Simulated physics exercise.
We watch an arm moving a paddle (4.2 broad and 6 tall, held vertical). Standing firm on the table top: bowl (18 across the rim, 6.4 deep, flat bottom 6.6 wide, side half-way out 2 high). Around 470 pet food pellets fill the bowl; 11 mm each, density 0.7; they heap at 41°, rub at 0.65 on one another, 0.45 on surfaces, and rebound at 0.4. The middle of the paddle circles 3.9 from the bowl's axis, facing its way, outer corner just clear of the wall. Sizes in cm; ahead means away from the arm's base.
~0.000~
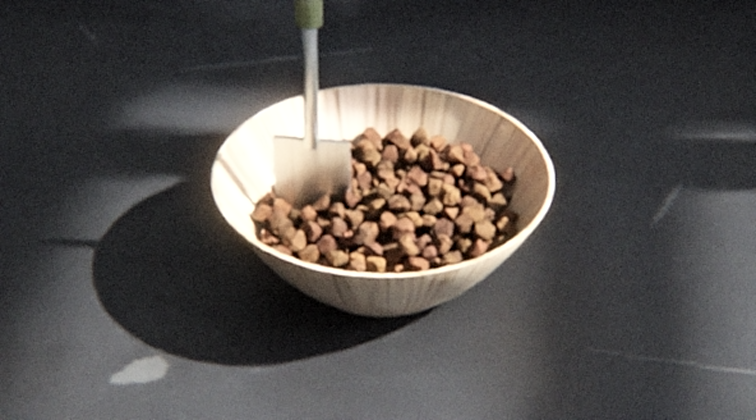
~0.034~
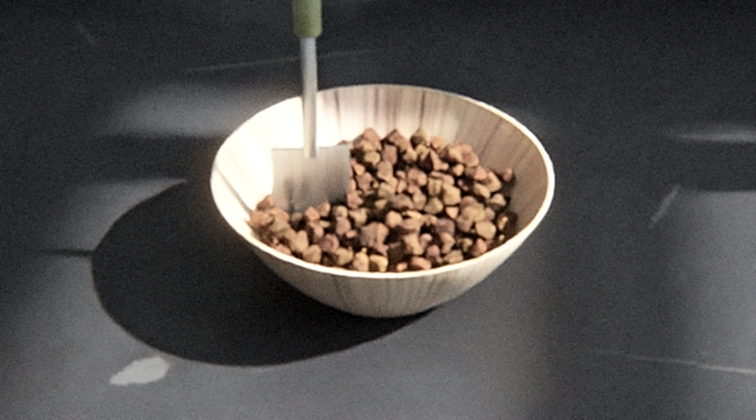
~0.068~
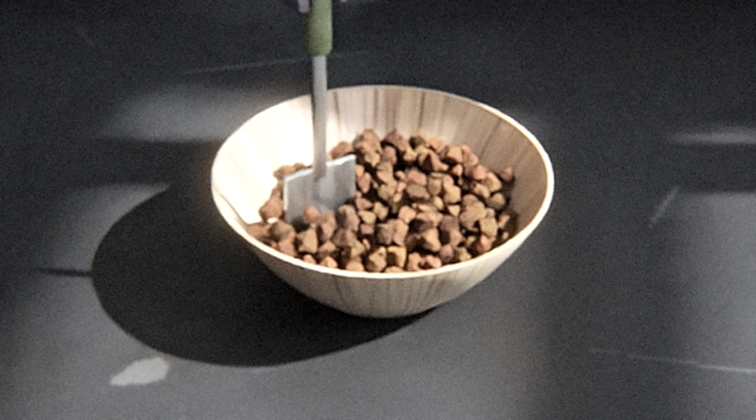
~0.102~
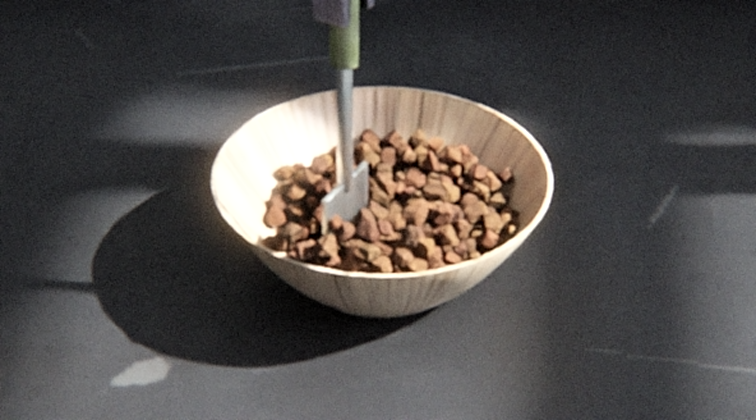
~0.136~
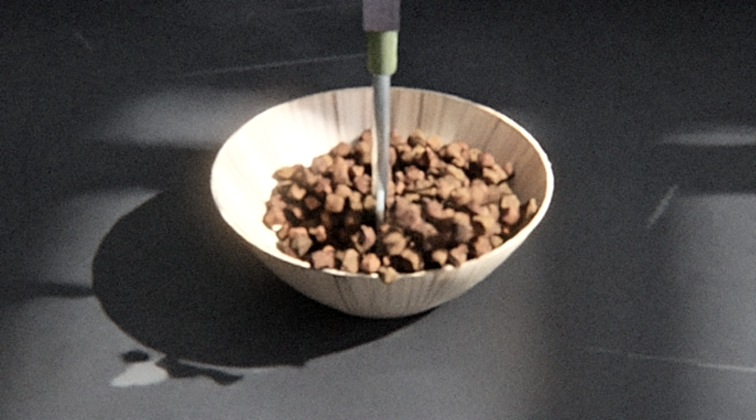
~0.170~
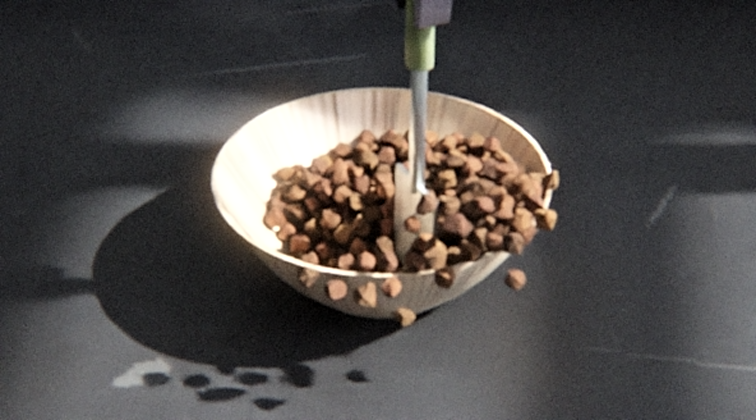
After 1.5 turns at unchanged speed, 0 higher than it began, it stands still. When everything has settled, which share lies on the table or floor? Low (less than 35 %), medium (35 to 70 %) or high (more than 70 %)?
Answer: Medium; 35 to 70 % of the pet food pellets finish on the table or floor.
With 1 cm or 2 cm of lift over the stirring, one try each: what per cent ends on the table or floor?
Some 40 and 35 per cent.
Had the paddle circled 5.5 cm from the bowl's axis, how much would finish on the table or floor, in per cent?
Then about 30 per cent.
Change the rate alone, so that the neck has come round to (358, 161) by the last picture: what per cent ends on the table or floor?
About 30 per cent.
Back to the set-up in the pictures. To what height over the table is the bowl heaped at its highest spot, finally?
Roughly 7.0 cm.
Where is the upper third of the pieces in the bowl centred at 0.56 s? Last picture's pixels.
At about (402, 249).
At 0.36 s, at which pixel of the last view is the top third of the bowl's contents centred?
Around (330, 127).
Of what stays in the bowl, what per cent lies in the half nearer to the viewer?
Some 40 per cent.
After 0.36 s, 284° round, highest piece 10 above the table; 358 in the bowl, 61 on the table or floor, 51 in flight or on the tool.
After 0.56 s, 84° round, highest piece 9 above the table; 290 in the bowl, 154 on the table or floor, 26 in flight or on the tool.
After 0.85 s, 180° round, highest piece 7 above the table; 239 in the bowl, 231 on the table or floor.
After 1.55 s, 180° round, highest piece 7 above the table; 239 in the bowl, 231 on the table or floor.
At rest, 239 in the bowl, 231 on the table or floor. That is 49 % on the table or floor.
